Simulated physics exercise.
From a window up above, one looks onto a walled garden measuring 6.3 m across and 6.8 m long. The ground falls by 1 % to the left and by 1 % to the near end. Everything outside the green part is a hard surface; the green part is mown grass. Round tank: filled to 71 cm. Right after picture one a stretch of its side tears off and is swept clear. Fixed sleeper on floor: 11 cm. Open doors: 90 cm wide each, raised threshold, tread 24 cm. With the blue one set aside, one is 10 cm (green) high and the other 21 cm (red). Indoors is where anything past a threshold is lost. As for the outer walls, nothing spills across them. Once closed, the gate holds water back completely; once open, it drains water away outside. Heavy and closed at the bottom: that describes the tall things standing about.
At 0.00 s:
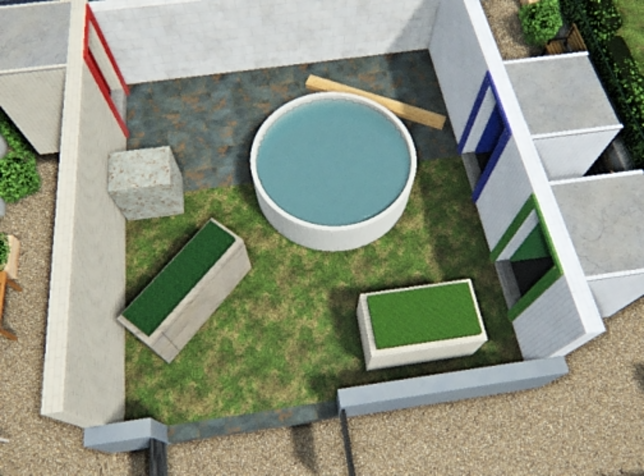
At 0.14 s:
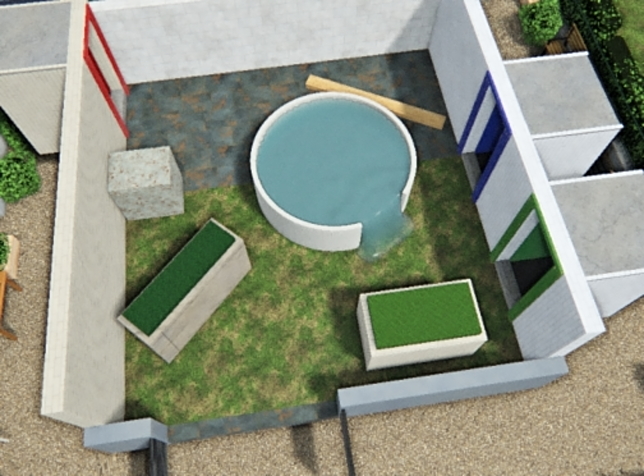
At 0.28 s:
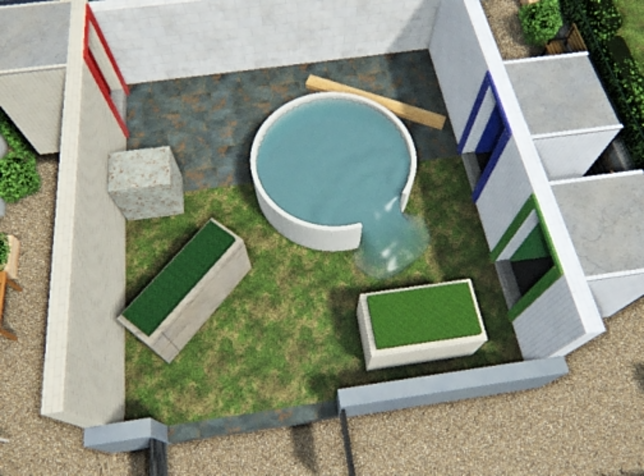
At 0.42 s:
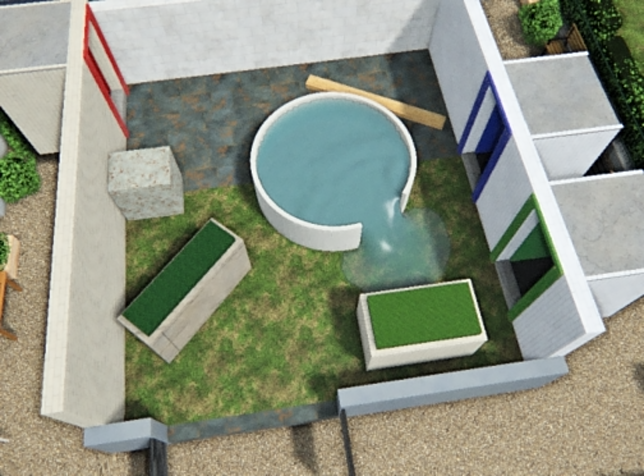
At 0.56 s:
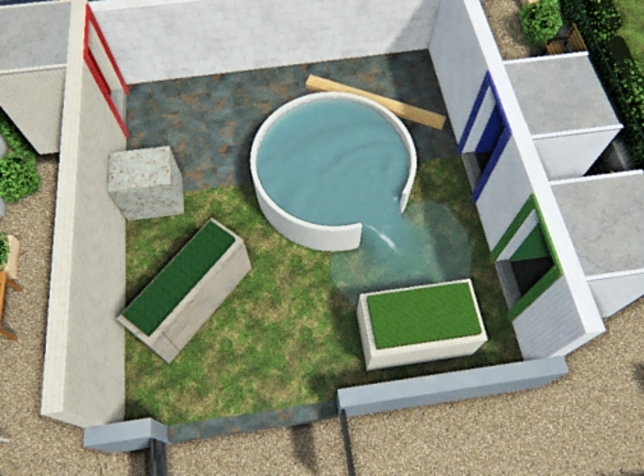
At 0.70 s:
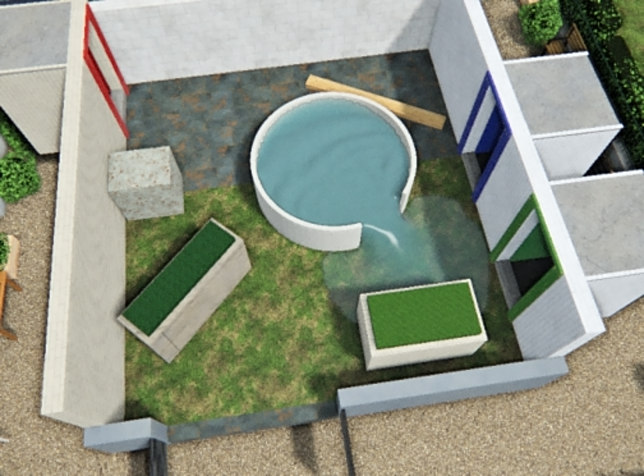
Round tank in a walled garden splitting open at its lower right side, water pouring out and spreading across the grass around a planter.
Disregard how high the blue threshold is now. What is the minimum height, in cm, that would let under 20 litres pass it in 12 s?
The minimum is near 8.5 cm.
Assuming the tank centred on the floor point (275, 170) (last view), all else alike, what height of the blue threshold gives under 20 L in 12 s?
It should be around 6.5 cm high.
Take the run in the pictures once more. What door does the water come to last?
Last door: Red.
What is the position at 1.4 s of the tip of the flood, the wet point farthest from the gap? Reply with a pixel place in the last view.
The farthest wet point sits near (517, 371).
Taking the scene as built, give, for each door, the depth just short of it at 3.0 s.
Door depths (cm): Green = 29, blue = 8, red = 0.
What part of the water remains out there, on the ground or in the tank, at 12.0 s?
Around 68 in a hundred parts remain.
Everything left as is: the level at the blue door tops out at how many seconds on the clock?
At about 8.5 s.
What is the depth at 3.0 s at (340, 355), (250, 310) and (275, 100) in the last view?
Around 2 cm, 5 cm and 0 cm.
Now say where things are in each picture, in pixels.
The first frame shows still water, 71 cm deep, in the round tank at (333, 159); the blue door at (482, 143) is dry.
In the second frame, the gap is at (382, 226), the front 0.3 m out at (377, 256); the back of the round tank holds 71 cm.
In the third frame, the front is at (419, 253), 0.7 m from the gap at (382, 226); 0.8 m2 of floor is wet, 71 cm left at the back.
In the fourth frame, water pours out at (382, 227) and has run 1.2 m, to a hidden place; about 8 cm deep outside, 71 cm at the back.
In the fifth frame, the gap is at (382, 227), the front 1.7 m out at a hidden place; the back of the round tank holds 71 cm.
In the sixth frame, the gap is at (382, 226), the front 2.1 m out at a hidden place; the back of the round tank holds 66 cm; 0.7 m in a straight line remain to the blue door at (482, 143).
After 1.4 s water covers 15 % of the floor, deepest (43 cm) near (408, 298); it has not reached the blue door.
After 3.0 s water covers 40 % of the floor, deepest (32 cm) near (408, 298); 8 cm at the blue door, 0 litres in over its 8 cm threshold.
After 12.0 s water covers 95 % of the floor, deepest (14 cm) near (506, 373); 10 cm at the blue door, 20 litres in over its 8 cm threshold.
At the blue door as built, the water arrived by 2.0 s and peaked near 12 cm at 8.4 s.
With a threshold of 7 cm, 33 litres would have come in within the 12 s; with 9.5 cm, 7 litres. So under 20 litres takes about 8.5 cm.
